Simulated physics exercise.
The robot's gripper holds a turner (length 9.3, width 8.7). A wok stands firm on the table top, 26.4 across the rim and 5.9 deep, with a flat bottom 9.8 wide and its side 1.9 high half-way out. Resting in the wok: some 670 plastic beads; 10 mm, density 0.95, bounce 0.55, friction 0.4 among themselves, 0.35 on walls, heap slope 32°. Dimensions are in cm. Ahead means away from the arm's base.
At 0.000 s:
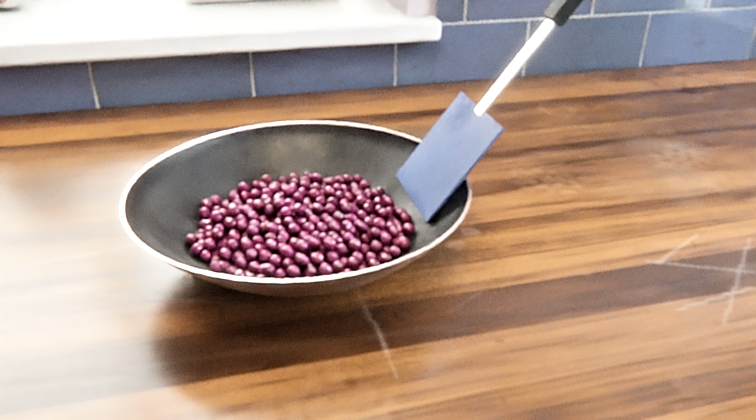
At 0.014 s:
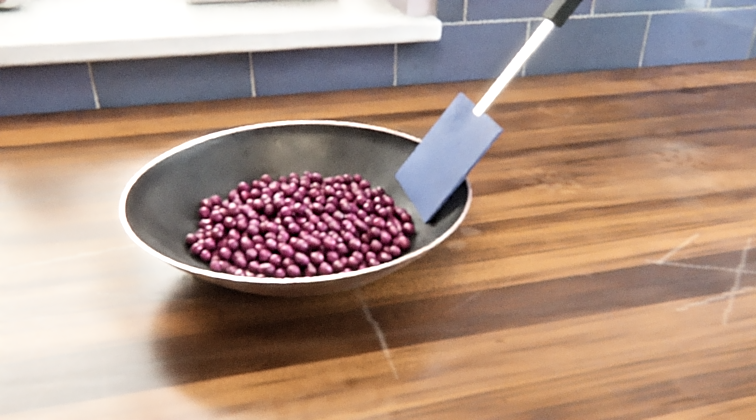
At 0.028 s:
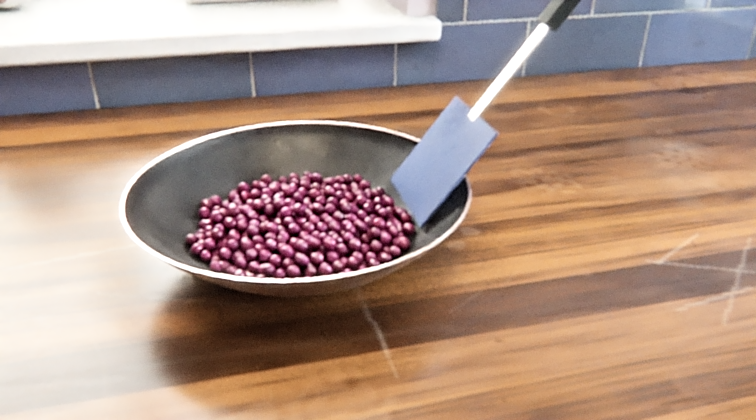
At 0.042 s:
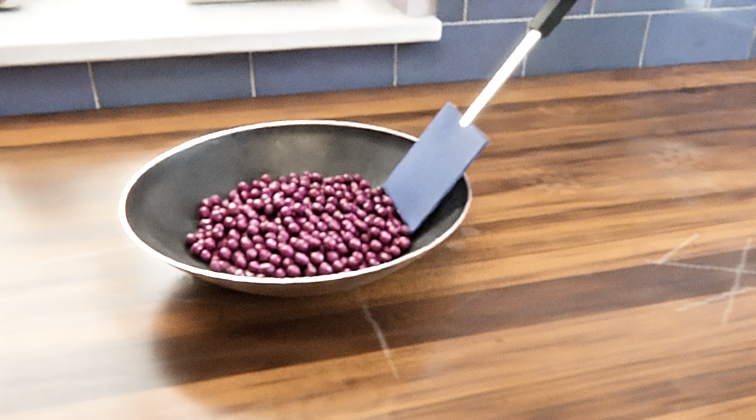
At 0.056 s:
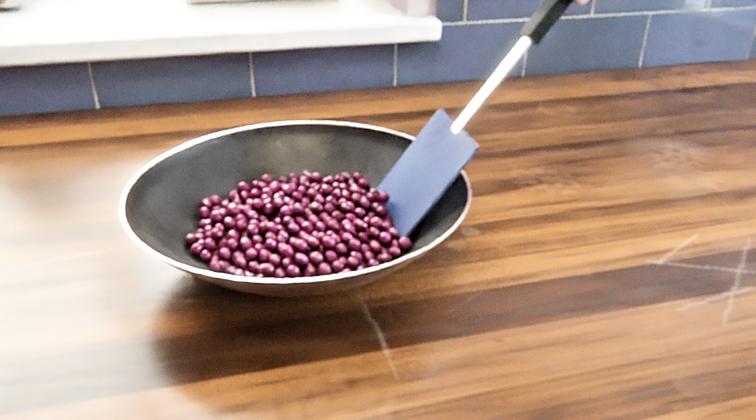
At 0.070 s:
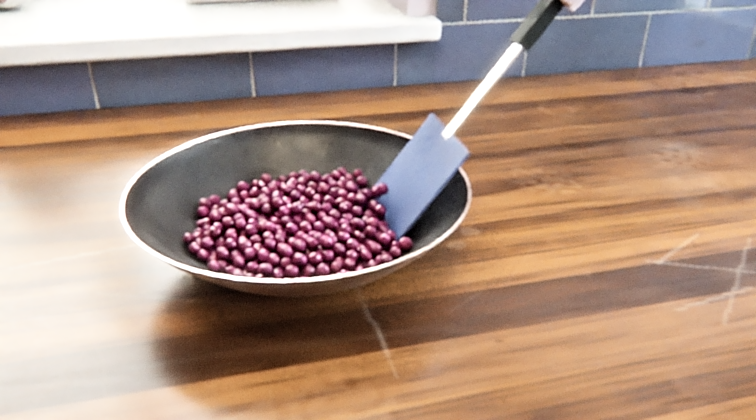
To begin with, a blue turner rests its blade inside the right side of a dark wok holding a heap of purple beads on a striped wooden table top. The blade then slides slowly down and left against the beads, nudging those at the heap's right edge slightly leftward, while the wok stays still.
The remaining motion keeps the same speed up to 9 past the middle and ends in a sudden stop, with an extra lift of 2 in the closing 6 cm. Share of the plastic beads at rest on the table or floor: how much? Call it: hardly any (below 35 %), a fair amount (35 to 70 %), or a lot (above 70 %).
Hardly any.
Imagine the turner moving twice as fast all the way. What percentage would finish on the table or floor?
Near 45 %.
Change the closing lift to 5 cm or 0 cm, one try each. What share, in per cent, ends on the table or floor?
I'd put it near 20 in a hundred, then near 25 in a hundred.
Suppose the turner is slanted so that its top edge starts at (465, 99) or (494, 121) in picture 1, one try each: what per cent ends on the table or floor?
First try roughly 30 percent, second try roughly 25 percent.
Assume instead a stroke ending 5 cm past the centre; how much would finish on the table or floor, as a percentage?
Then around 0 per cent.
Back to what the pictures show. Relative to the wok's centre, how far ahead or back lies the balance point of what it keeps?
Roughly 3.5 cm ahead of the centre.
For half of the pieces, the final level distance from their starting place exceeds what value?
6 cm.
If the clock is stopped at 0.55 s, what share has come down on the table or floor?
Some 25 per cent of the load.
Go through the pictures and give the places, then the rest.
The first frame shows turner top edge at (482, 109), sloping 52°; upper third of the load around (307, 219), from x 190 to 410, top at y 175; 672 in the wok.
The second frame shows turner top edge at (481, 110), sloping 52°; upper third of the load around (307, 219), from x 190 to 410, top at y 175.
The third frame shows turner top edge at (476, 114), sloping 52°; upper third of the load around (307, 219), from x 190 to 410, top at y 175.
The fourth frame shows turner top edge at (468, 120), sloping 52°; upper third of the load around (307, 219), from x 190 to 405, top at y 175.
The fifth frame shows turner top edge at (459, 126), sloping 52°; upper third of the load around (307, 218), from x 190 to 405, top at y 175.
The sixth frame shows turner top edge at (450, 132), sloping 52°; upper third of the load around (307, 217), from x 190 to 405, top at y 175; 672 in the wok.
After 0.18 s, sloping 52°, highest piece 7 above the table; 672 in the wok.
After 0.29 s, sloping 52°, highest piece 8 above the table; 670 in the wok, 2 on the blade or in flight.
After 0.55 s, sloping 52°, highest piece 8 above the table; 504 in the wok, 153 on the table or floor, 15 on the blade or in flight.
After 1.60 s, sloping 52°, highest piece 6 above the table; 504 in the wok, 168 on the table or floor.
At rest, 504 in the wok, 168 on the table or floor. That is 25 % on the table or floor.
